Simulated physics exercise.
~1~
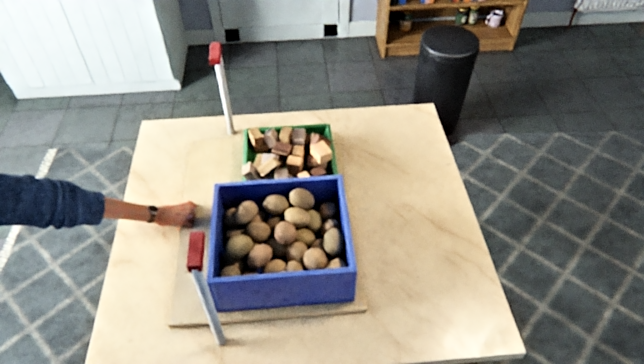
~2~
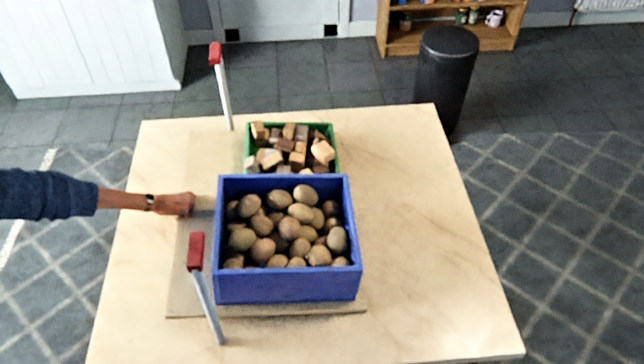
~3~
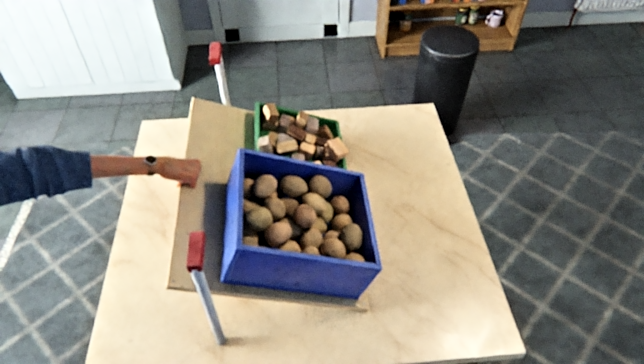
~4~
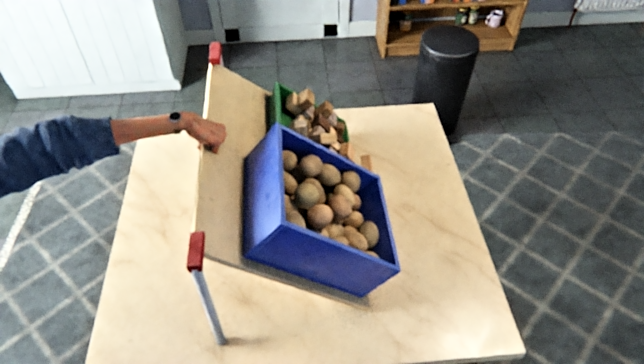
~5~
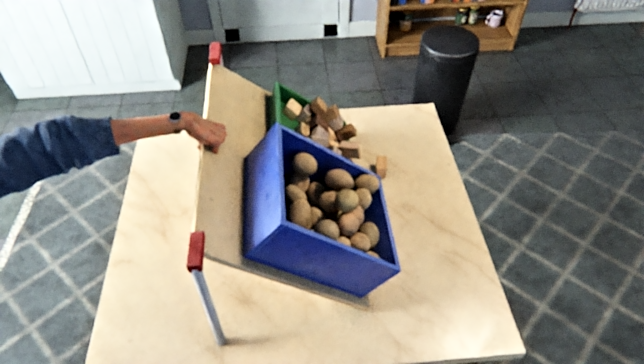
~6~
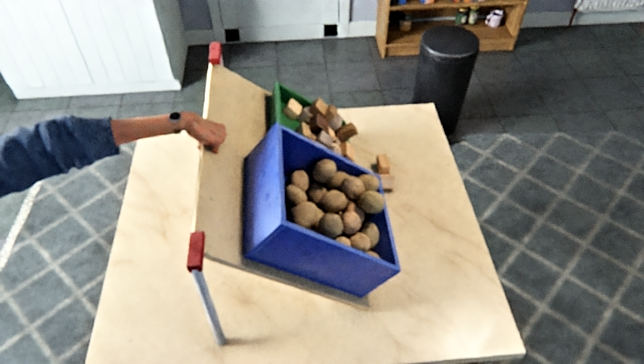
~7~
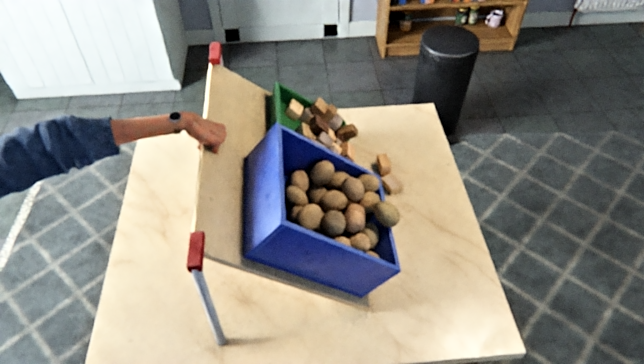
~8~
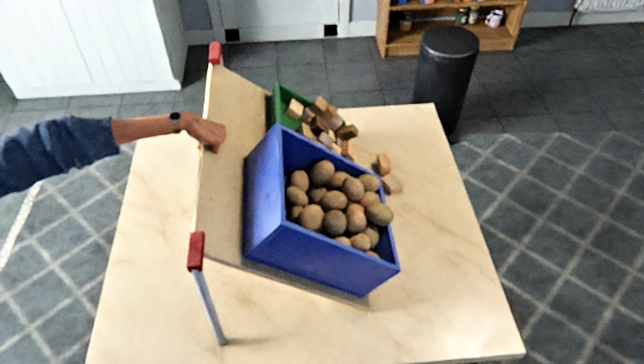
A hand tilts a board holding two boxes until two wooden blocks tumble out.
